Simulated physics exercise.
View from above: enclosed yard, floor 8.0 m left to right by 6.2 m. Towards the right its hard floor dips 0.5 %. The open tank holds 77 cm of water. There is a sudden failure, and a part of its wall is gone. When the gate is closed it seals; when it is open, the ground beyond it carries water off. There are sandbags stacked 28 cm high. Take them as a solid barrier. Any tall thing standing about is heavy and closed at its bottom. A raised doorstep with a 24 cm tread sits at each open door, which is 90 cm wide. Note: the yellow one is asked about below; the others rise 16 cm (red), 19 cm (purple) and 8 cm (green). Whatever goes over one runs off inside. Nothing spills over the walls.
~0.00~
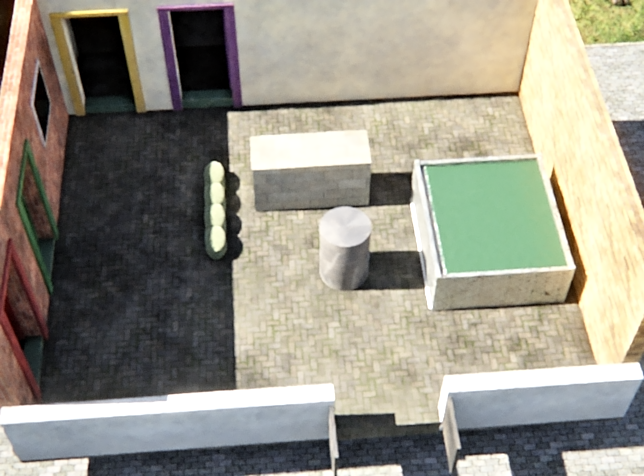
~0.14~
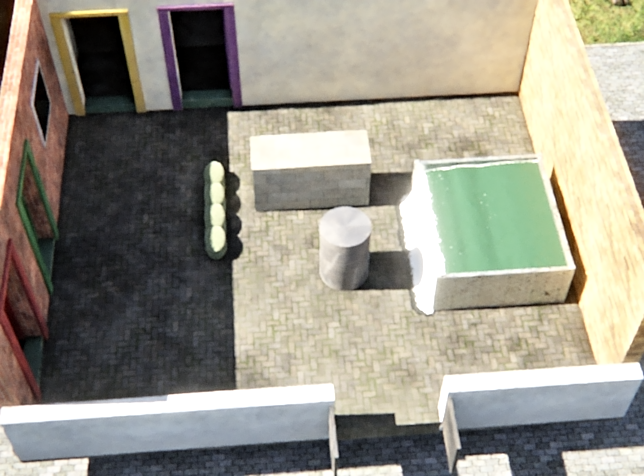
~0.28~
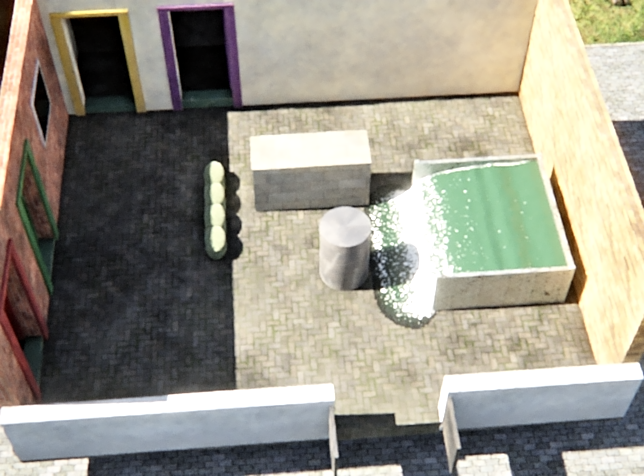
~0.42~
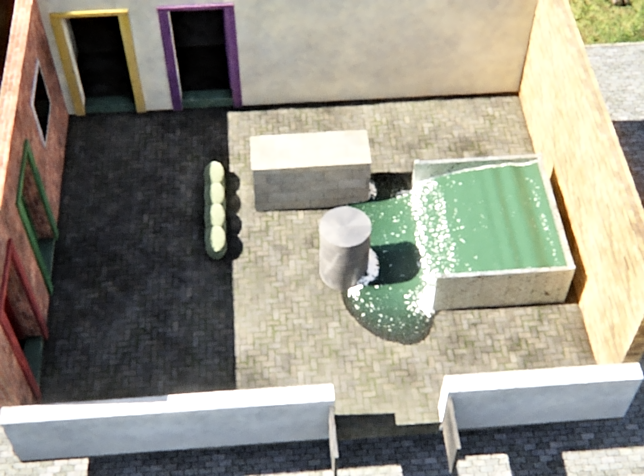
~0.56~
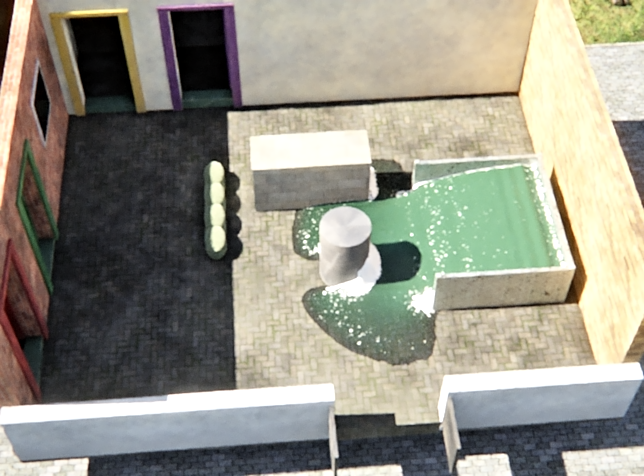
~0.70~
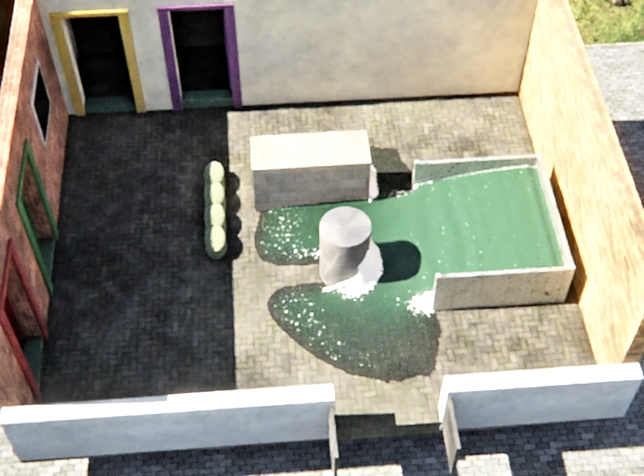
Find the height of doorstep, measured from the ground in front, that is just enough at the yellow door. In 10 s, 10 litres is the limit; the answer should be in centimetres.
Roughly 13.5 cm is just enough.
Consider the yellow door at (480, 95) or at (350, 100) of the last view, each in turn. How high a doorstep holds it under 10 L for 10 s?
In turn: About 6.5 cm, about 9.5 cm.
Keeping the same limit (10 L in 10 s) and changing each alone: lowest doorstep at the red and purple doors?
Roughly 20 cm for the red door and roughly 10.0 cm for the purple door.
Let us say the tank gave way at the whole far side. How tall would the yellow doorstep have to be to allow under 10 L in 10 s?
About 25 cm.
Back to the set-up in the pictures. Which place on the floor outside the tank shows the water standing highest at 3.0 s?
Near (49, 433).
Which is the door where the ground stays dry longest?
Door: Yellow.
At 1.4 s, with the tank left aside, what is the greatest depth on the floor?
About 55 cm.
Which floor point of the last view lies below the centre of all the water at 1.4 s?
Approximately (404, 252).
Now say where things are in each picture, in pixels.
In the first frame, still water, 77 cm deep, in the open tank at (491, 216); the yellow door at (102, 70) is dry.
In the second frame, the front is at (417, 304), 0.3 m from the gap at (426, 241); 0.5 m2 of floor is wet, 77 cm left at the back.
In the third frame, the gap is at (426, 242), the front 0.8 m out at (379, 293); the back of the open tank holds 77 cm.
In the fourth frame, the gap is at (426, 243), the front 1.3 m out at (349, 302); the back of the open tank holds 74 cm.
In the fifth frame, water pours out at (425, 244) and has run 1.9 m, to (301, 251); about 11 cm deep outside, 66 cm at the back.
In the sixth frame, the gap is at (425, 244), the front 2.5 m out at (262, 250); the back of the open tank holds 66 cm; 3.6 m in a straight line remain to the yellow door at (102, 70).
After 1.4 s water covers 35 % of the floor, deepest (55 cm) near (227, 220); it has not reached the yellow door.
After 3.0 s water covers 65 % of the floor, deepest (43 cm) near (49, 433); it has not reached the yellow door.
After 10.0 s water covers 95 % of the floor, deepest (12 cm) near (496, 95); 8 cm at the yellow door, 5 litres in over its 16 cm doorstep.
At the yellow door as built, the water arrived by 4.0 s and peaked near 19 cm at 6.4 s.
With a doorstep of 12 cm, 16 litres would have come in within the 10 s; with 17 cm, 3 litres. So under 10 litres takes about 13.5 cm.
